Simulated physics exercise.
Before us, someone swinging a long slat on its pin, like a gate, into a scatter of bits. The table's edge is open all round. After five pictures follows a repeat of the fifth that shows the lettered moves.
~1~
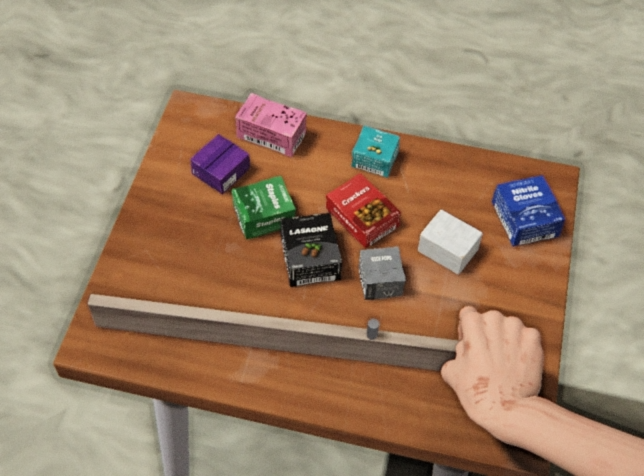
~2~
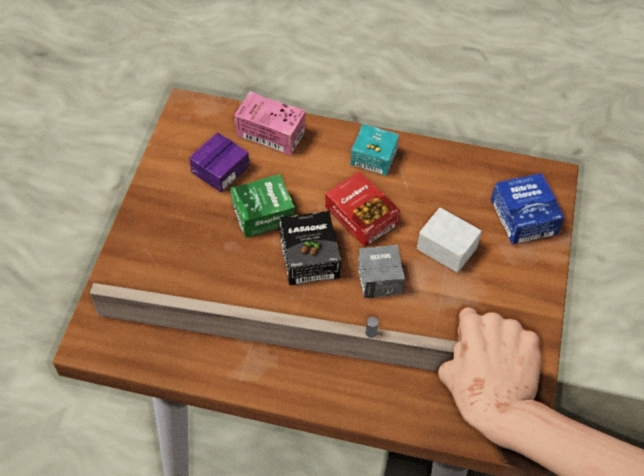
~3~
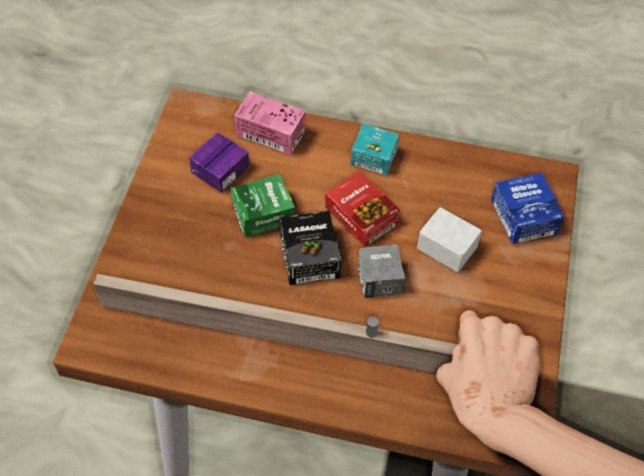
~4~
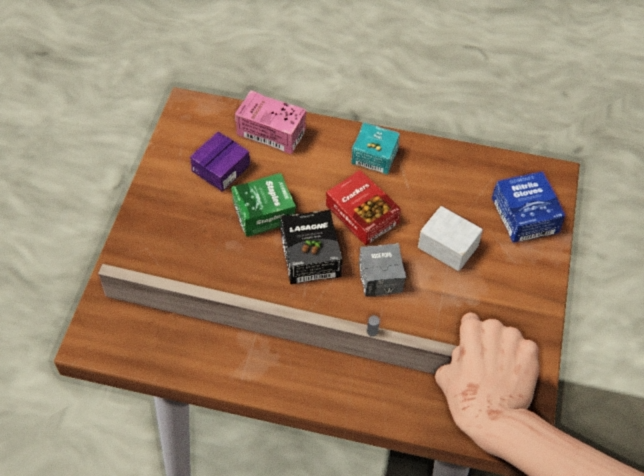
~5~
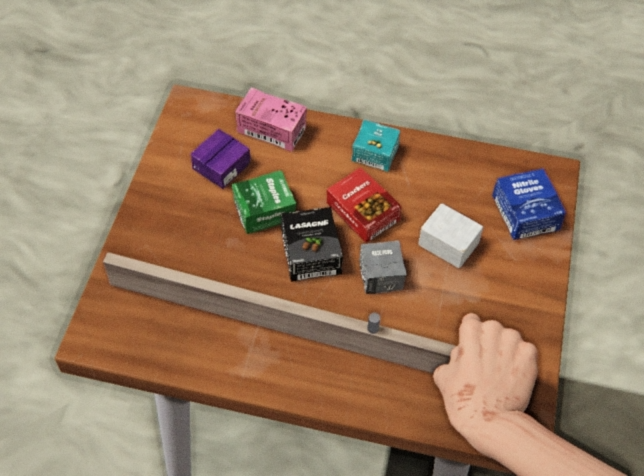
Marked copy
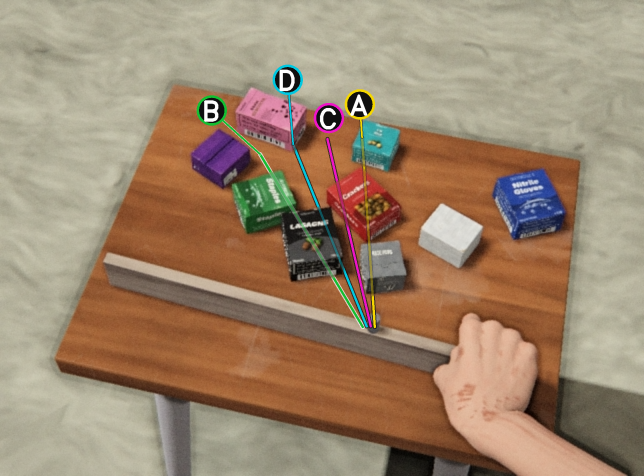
On a wooden table, a hand slowly swings a long slat slightly toward scattered small boxes.
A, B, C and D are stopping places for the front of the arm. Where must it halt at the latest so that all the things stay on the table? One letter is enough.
As far as mark B.
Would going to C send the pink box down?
By then, yes.
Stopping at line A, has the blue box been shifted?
No.
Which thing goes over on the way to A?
The pink box.
On the copy, A at (368, 226); B at (308, 235); C at (348, 227); D at (328, 230).
On B. First, arm (251, 257); pink box (271, 120); turquoise packet (376, 146).
Then, arm (282, 231); purple box (229, 153); green box (274, 192).
Finally, arm (306, 218); pink box (286, 102); purple box (256, 129); nothing has fallen.
By contrast, A drops the pink box; C drops the pink box; D drops the pink box.
